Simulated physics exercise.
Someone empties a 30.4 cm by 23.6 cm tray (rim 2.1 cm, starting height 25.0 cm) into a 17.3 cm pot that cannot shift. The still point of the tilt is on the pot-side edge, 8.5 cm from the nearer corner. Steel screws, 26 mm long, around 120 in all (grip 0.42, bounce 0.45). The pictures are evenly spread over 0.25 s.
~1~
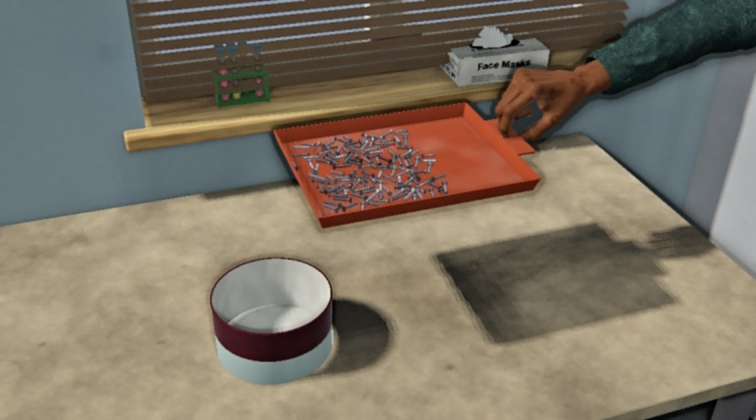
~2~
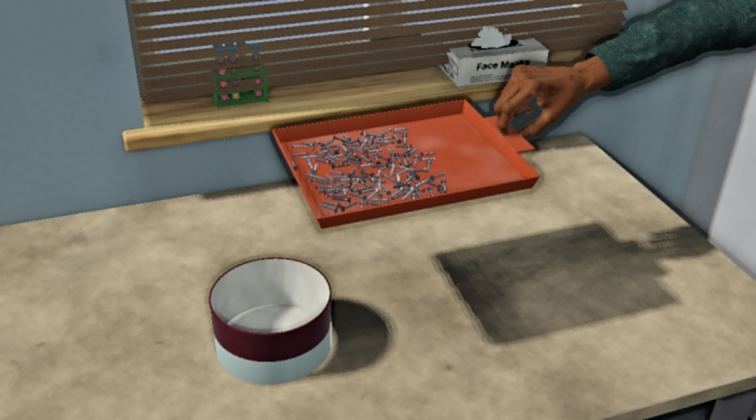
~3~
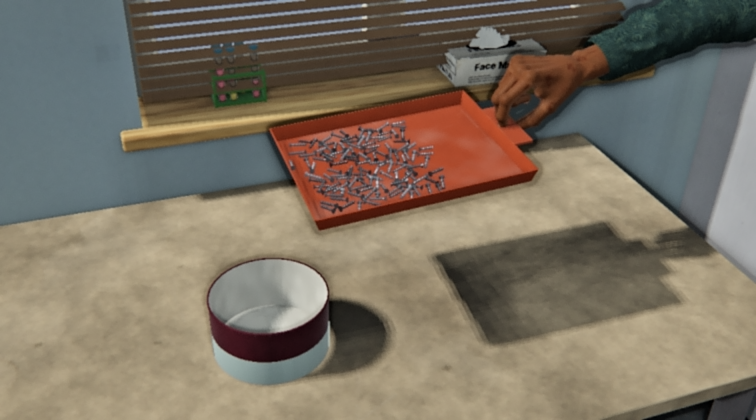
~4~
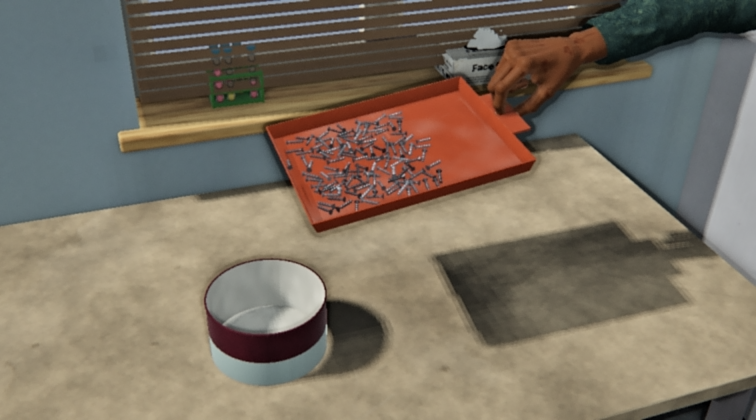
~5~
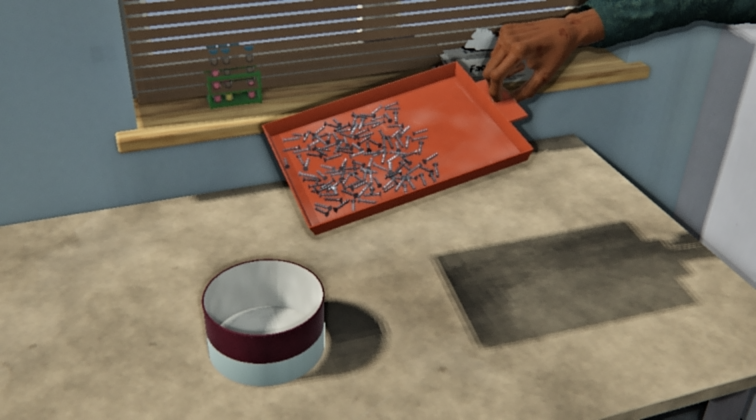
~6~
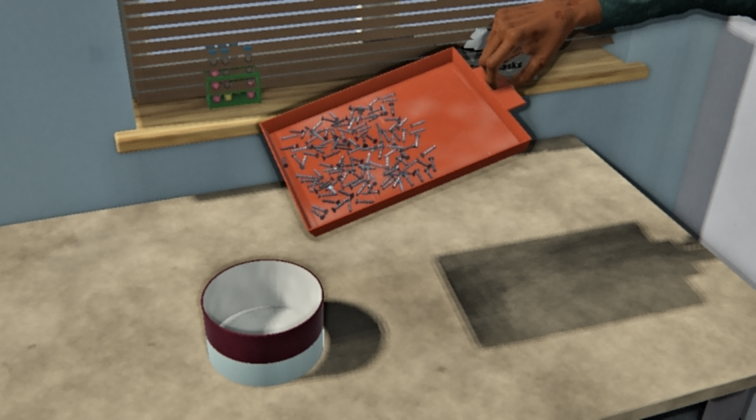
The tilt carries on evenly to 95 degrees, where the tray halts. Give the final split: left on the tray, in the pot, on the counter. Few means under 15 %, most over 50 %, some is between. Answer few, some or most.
Tray: Few, pot: Most, counter: Some.
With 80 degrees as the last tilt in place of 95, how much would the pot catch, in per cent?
In that case some 60 per cent.
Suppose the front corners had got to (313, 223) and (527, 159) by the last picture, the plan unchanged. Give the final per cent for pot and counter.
Pot 45, counter 55.
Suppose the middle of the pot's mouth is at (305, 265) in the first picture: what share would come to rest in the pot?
About 15 per cent.
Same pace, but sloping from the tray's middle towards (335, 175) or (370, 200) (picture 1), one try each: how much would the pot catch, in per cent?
About 65 and 30 per cent.
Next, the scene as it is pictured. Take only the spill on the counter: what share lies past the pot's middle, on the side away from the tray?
Some 20 per cent.
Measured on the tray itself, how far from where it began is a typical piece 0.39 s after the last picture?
Roughly 9 cm.
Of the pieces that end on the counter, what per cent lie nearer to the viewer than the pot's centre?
Roughly 100 per cent.
Then, 0.39 s after the last picture, tilt 55 degrees; the tray holds 100 %, the pot 0 %.
Then, 0.65 s after the last picture, tilt 80 degrees; the tray holds 75 %, the pot 10 %.
Then, 1.02 s after the last picture, tilt 95 degrees; the tray holds 0 %, the pot 60 %.
In the end, tray 0 %, pot 60 %, counter 40 %.
